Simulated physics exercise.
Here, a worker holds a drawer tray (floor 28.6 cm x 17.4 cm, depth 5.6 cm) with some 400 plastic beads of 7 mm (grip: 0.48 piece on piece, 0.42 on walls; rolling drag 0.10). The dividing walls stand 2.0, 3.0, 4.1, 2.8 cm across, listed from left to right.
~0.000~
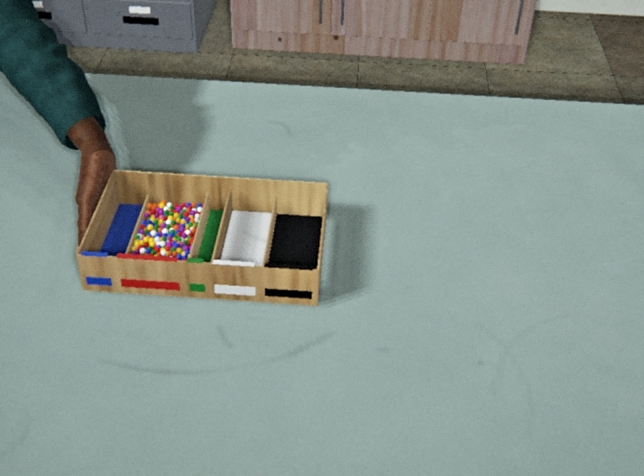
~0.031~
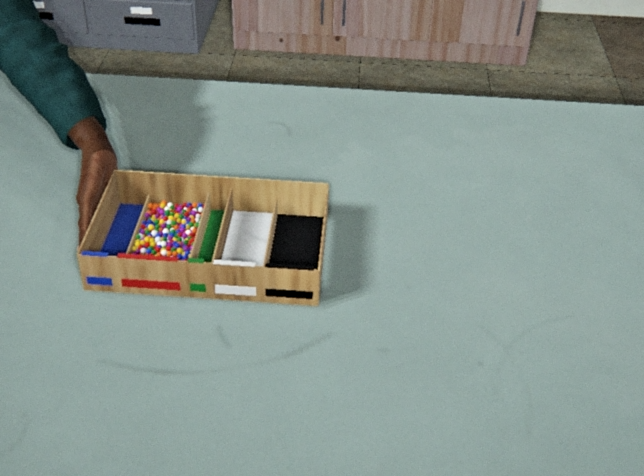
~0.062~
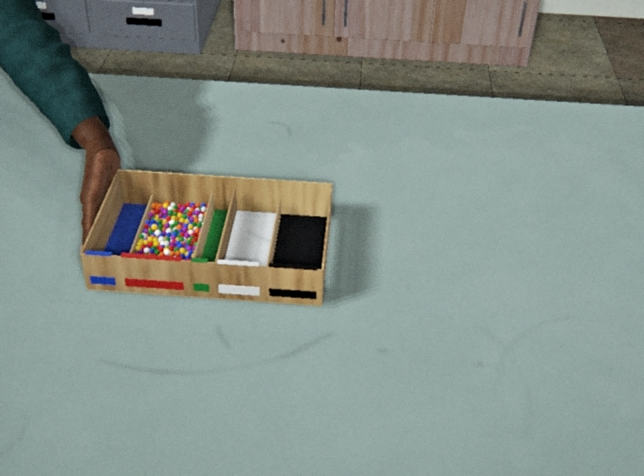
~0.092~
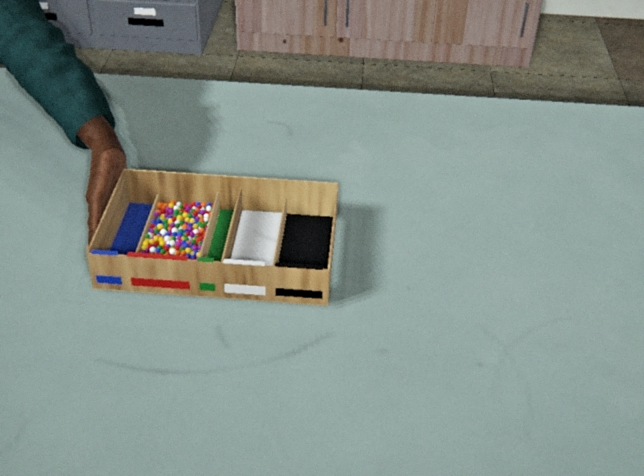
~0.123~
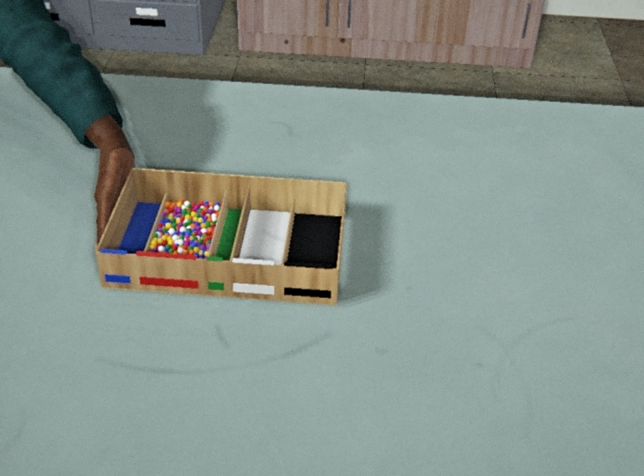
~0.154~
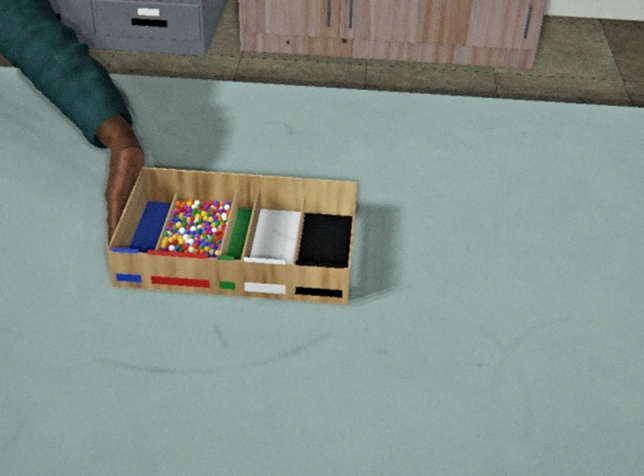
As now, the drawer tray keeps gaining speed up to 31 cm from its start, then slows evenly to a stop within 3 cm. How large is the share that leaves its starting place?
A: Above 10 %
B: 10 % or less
Answer: B.
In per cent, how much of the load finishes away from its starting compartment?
Around 0 in a hundred.
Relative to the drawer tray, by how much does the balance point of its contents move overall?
The displacement comes to around 1.5 cm by the end.
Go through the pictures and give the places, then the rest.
In the first picture, drawer tray at (197, 266); tilt 0 degrees; moved 0.0 cm; red 100 %.
In the second picture, drawer tray at (198, 266); tilt 0 degrees; moved 0.2 cm.
In the third picture, drawer tray at (201, 266); tilt 0 degrees; moved 0.6 cm.
In the fourth picture, drawer tray at (207, 265); tilt 0 degrees; moved 1.4 cm.
In the fifth picture, drawer tray at (216, 264); tilt 0 degrees; moved 2.5 cm.
In the sixth picture, drawer tray at (228, 263); tilt 0 degrees; moved 3.8 cm; red 100 %. Its speed is now 0.50 m/s.
Then, at 0.30 s, tilt 0 degrees; red 100 %; 0 % away from where they began.
After 0.42 s, tilt 0 degrees; red 100 %; 0 % away from where they began.
Then, at 0.53 s, tilt 0 degrees; red 100 %; 0 % away from where they began.
After 0.63 s, tilt 0 degrees; red 100 %; 0 % away from where they began.
At rest (1.0 s), red 100 %; 0 % away from where they began.
